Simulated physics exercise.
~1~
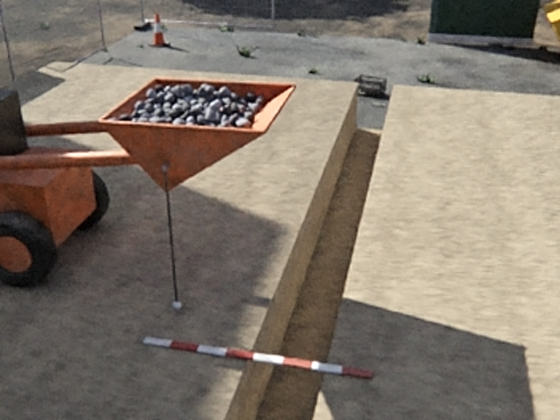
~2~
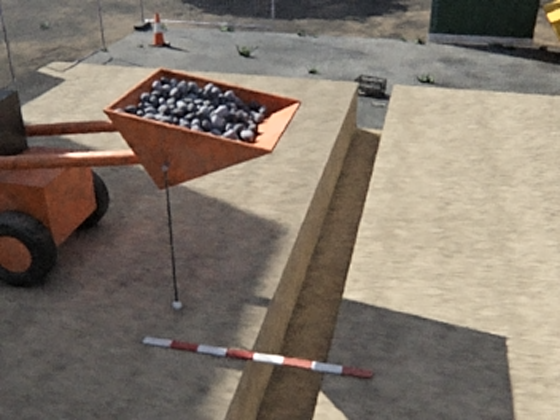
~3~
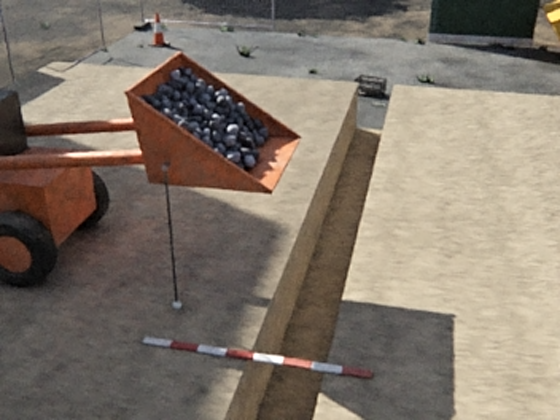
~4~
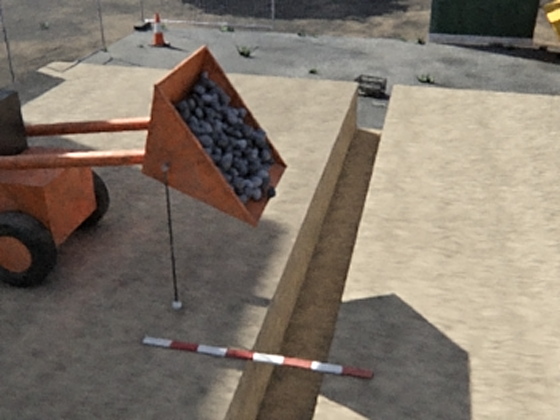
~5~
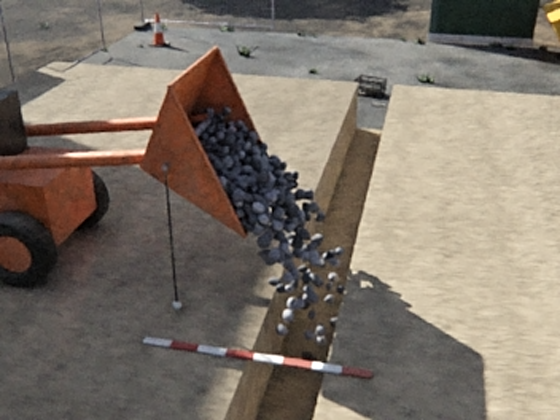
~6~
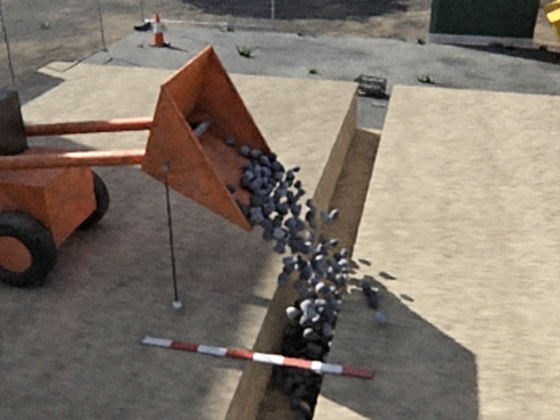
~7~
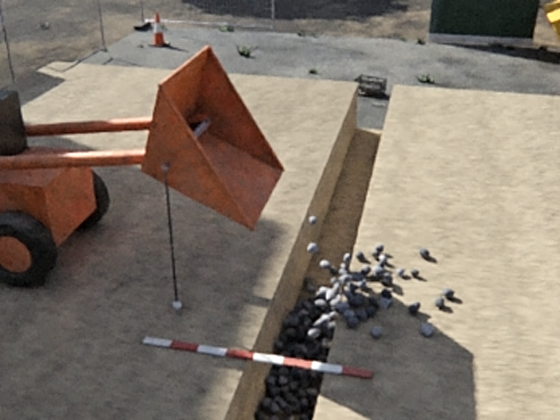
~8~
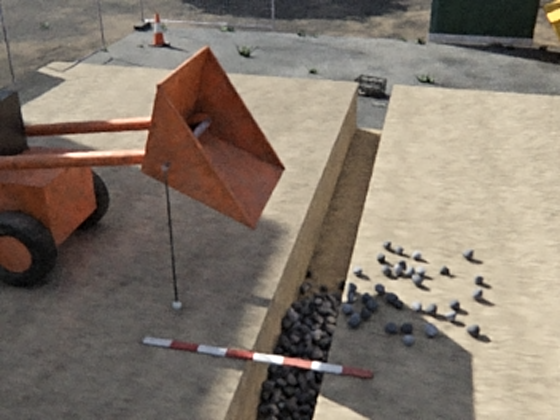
On a building site, an orange loader bucket tips dark cobbles into a trench, a few scattering onto the far side.
